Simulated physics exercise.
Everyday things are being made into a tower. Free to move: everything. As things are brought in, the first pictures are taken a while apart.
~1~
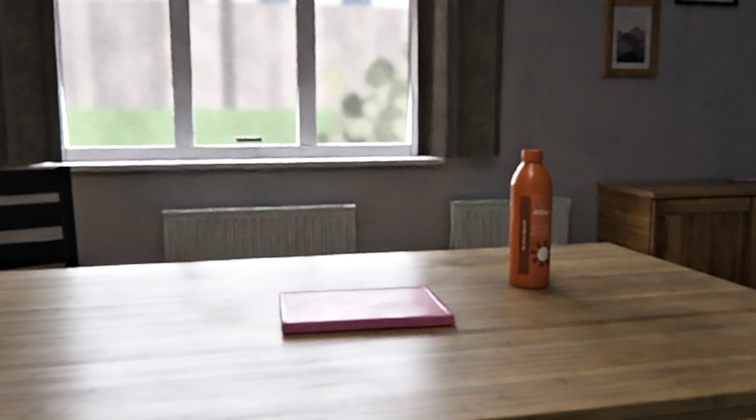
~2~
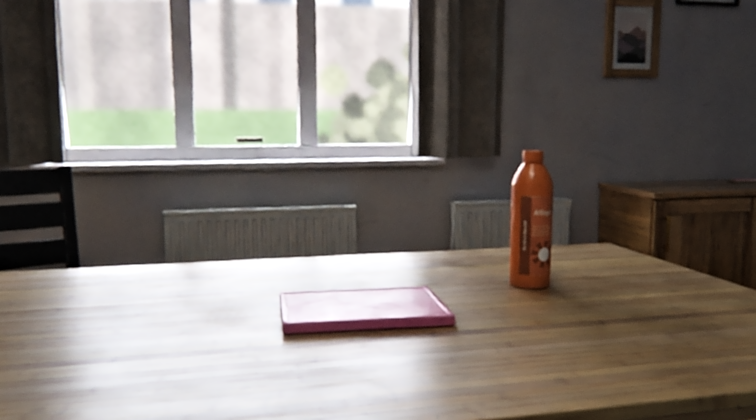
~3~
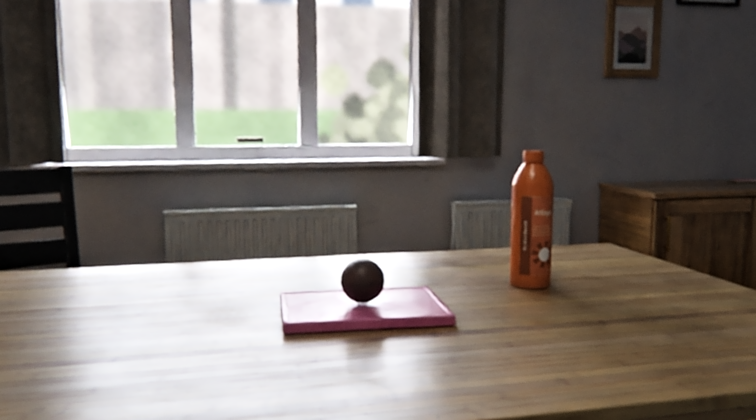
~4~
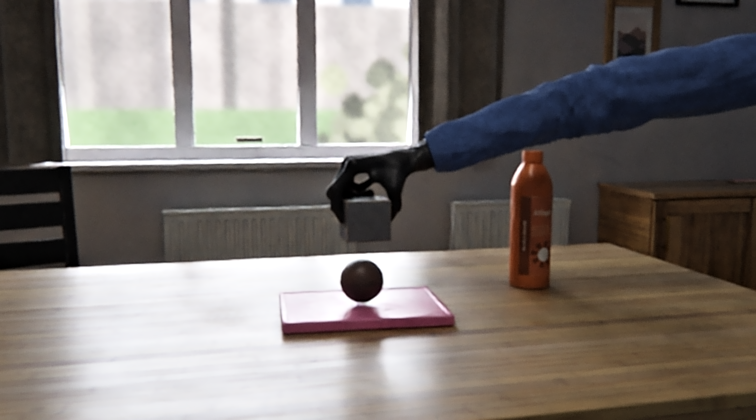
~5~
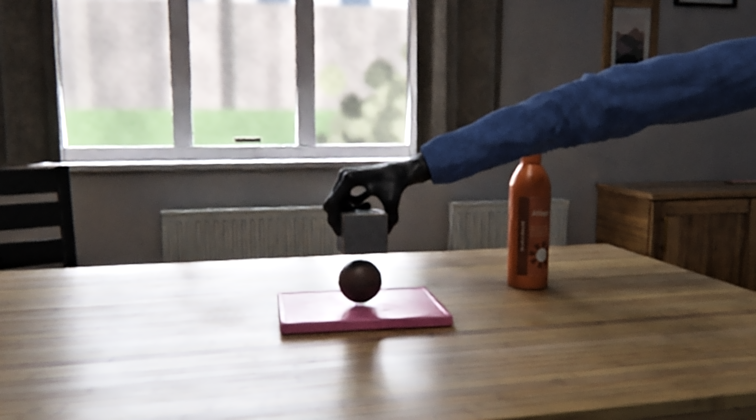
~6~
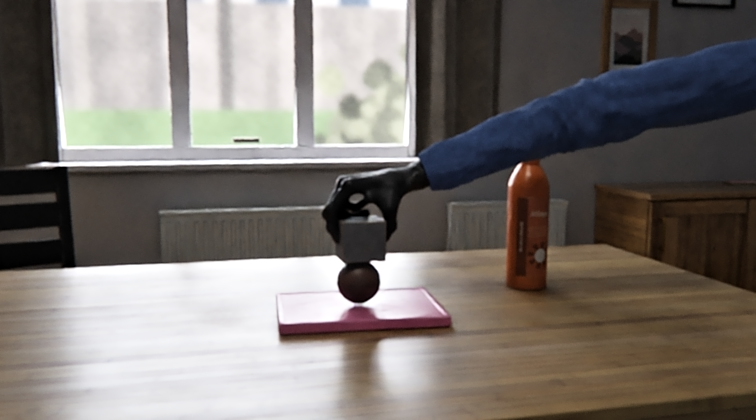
A dark brown ball appears on a pink tray on a wooden table, seen from just above table height in a room with a bright window behind. An orange bottle stands to the right of the tray, with a black chair at left and a wooden cabinet at right. A black hand in a blue sleeve reaches in from the right and lowers a grey block onto the ball, still gripping it, as the view shifts very slightly.
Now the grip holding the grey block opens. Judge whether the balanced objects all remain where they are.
The objects do not all remain in place.
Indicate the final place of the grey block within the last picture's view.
Around (456, 284).
Then, 0.60 s past the last view, grey block now fallen.
Then, 0.90 s past the last view, things are still on the move.
Finally, fallen, grey block; the other 3 still in place. Final places as the last picture's camera would see them, grey block near (457, 284). The pile comes apart.
